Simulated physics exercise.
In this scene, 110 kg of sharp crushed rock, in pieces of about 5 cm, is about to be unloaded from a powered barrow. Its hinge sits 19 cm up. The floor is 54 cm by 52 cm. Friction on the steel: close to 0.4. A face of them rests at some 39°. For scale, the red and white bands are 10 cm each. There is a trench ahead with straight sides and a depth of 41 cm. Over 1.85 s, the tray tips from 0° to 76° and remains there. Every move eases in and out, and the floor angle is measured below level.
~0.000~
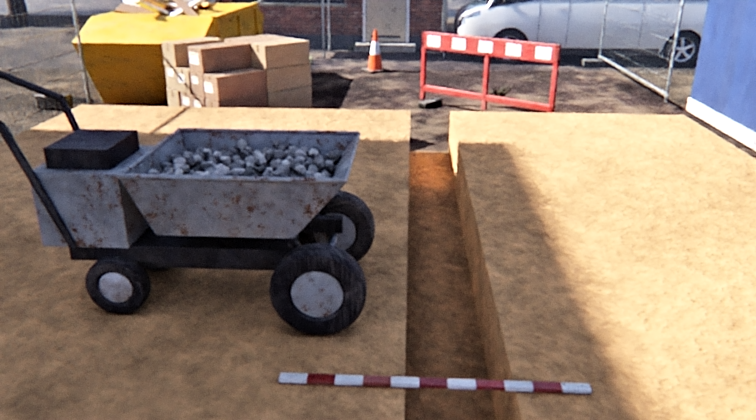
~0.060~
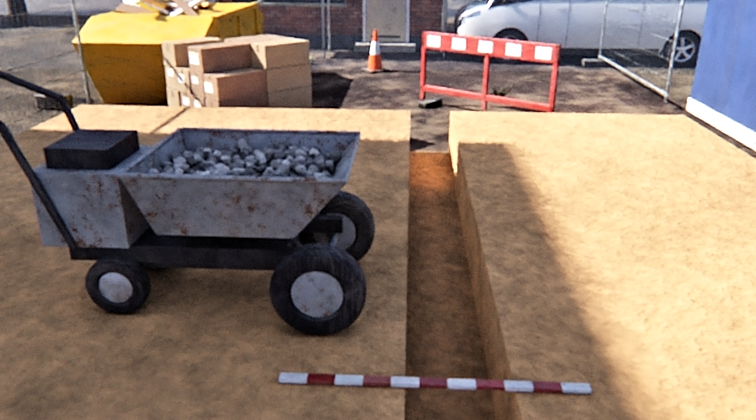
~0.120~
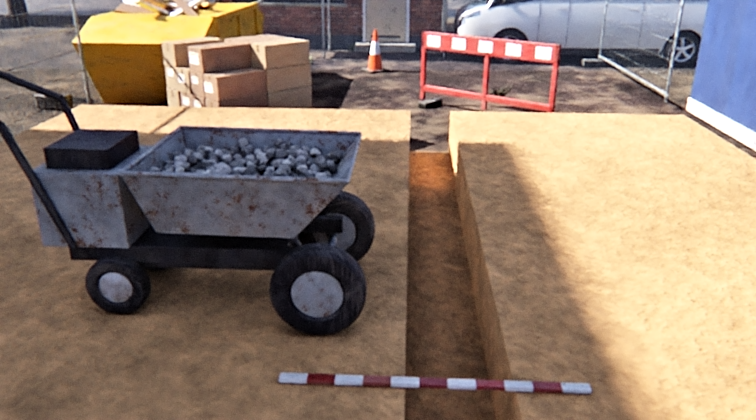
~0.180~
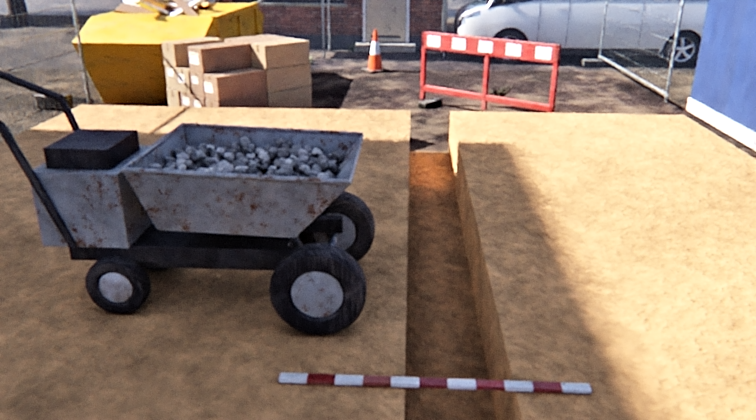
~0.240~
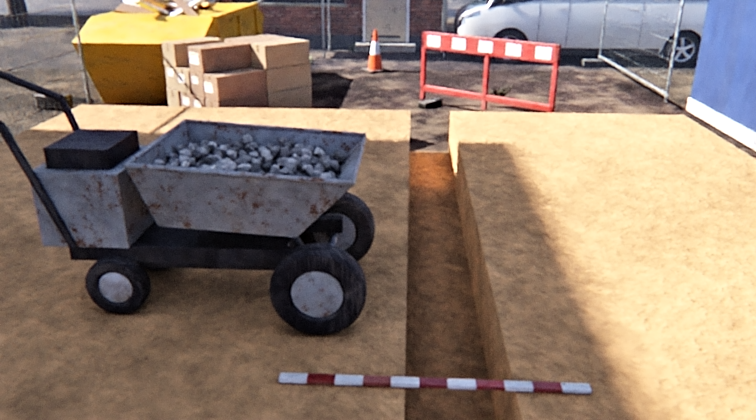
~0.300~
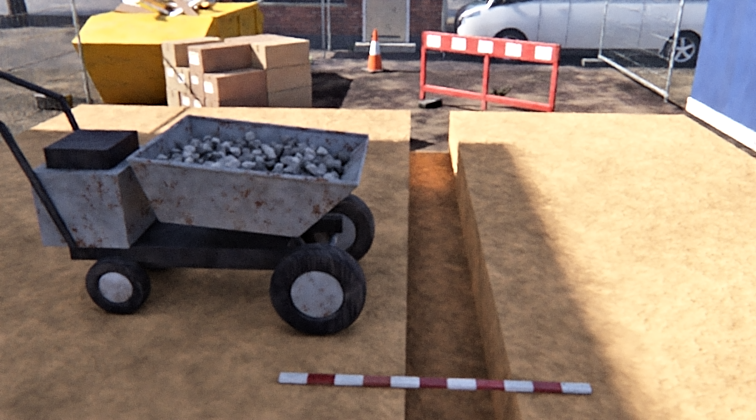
At the start, a rusty grey powered barrow loaded with grey stones sits level beside a narrow straight-sided trench, with a red-and-white banded pole lying across it. The tray then slowly tilts slightly, its back rising and its front lip leaning toward the trench, while the wheels stay still.
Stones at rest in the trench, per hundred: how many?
Approx. 86 %.
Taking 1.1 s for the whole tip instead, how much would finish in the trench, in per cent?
Roughly 80 per cent would.
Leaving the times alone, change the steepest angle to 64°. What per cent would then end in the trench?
Roughly 60 percent.
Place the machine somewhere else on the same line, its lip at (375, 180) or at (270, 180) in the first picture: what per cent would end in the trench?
First place roughly 60%, second roughly 90%.
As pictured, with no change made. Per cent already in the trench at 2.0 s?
By then, around 45 percent.
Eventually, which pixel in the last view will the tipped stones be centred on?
The resting stones are centred at roughly (464, 359).
After 1.4 s the floor is at 64°; 100 % in the tray; the foremost stones are at (449, 245).
After 2.0 s the floor is at 76°; 48 % in the tray, 44 % in the trench, 8 % past the trench; the foremost stones are at (545, 301).
After 2.3 s the floor is at 76°; 17 % in the tray, 69 % in the trench, 14 % past the trench; the foremost stones are at (581, 289).
After 4.2 s the floor is at 76°; 0 % in the tray, 86 % in the trench, 14 % past the trench; the foremost stones are at (581, 285).
